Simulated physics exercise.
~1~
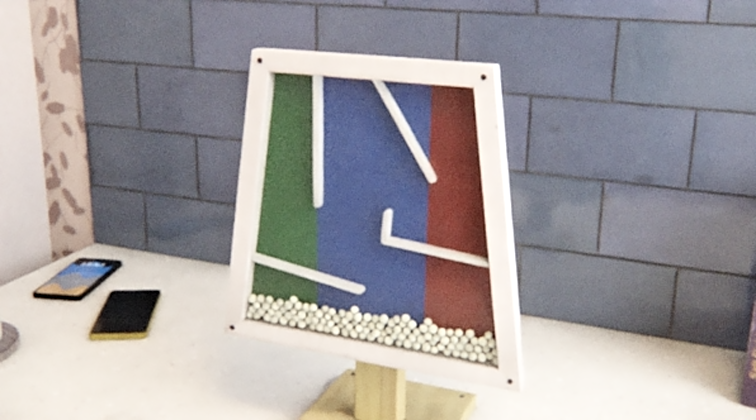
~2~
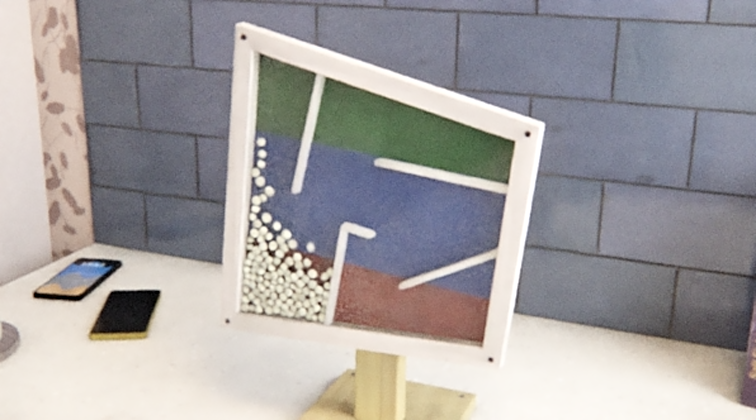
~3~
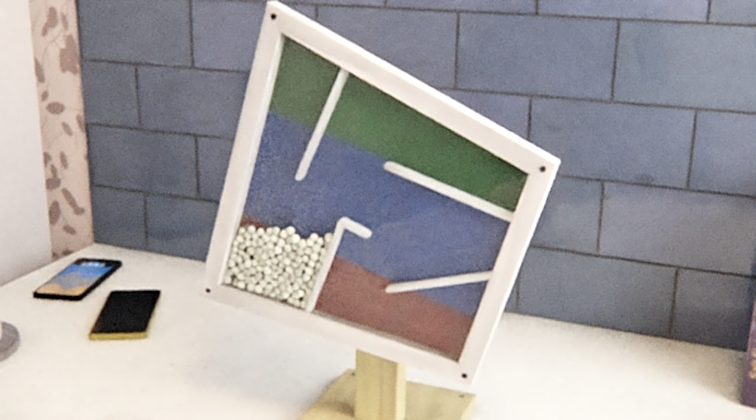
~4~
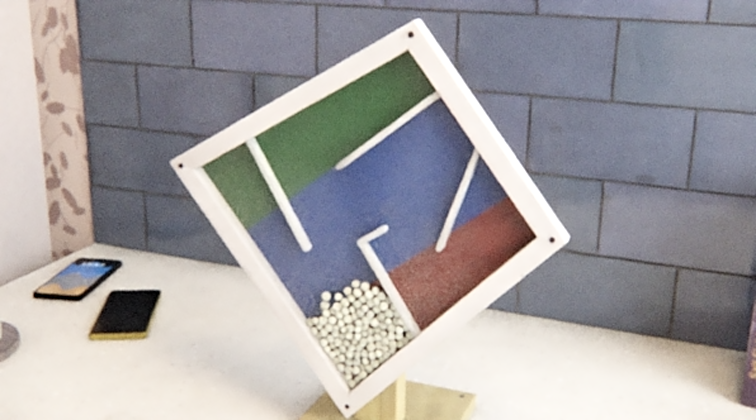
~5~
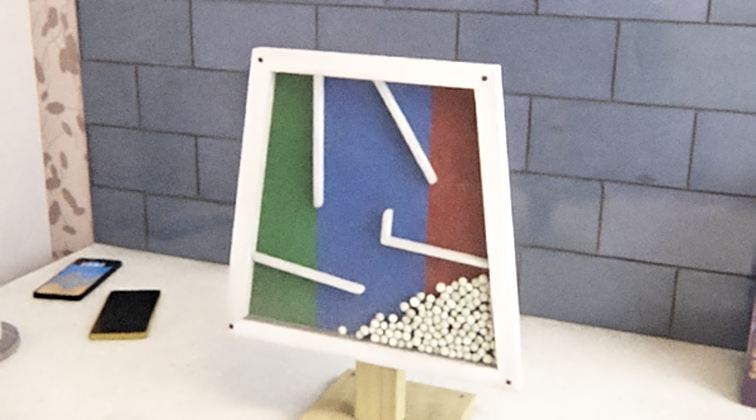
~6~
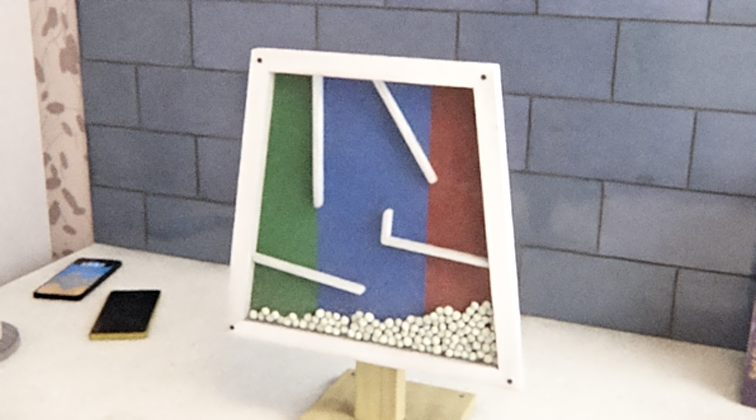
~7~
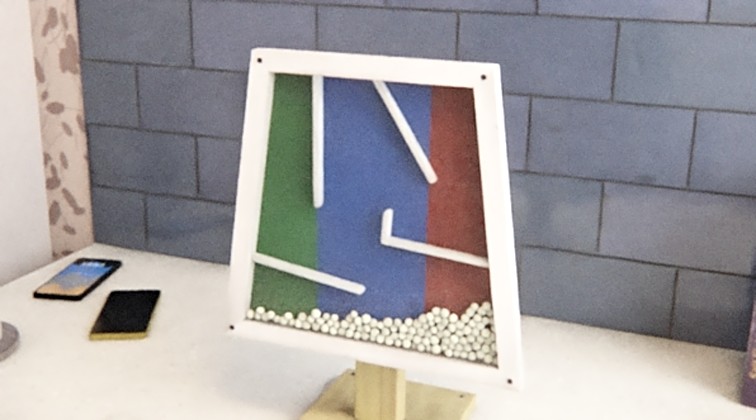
We see a white-framed case of small white balls over green, blue and red strips turn clockwise on a wooden stand, gathering the balls in a lower corner, then swing back level, where they heap at right before spreading along the bottom, still deepest over red.
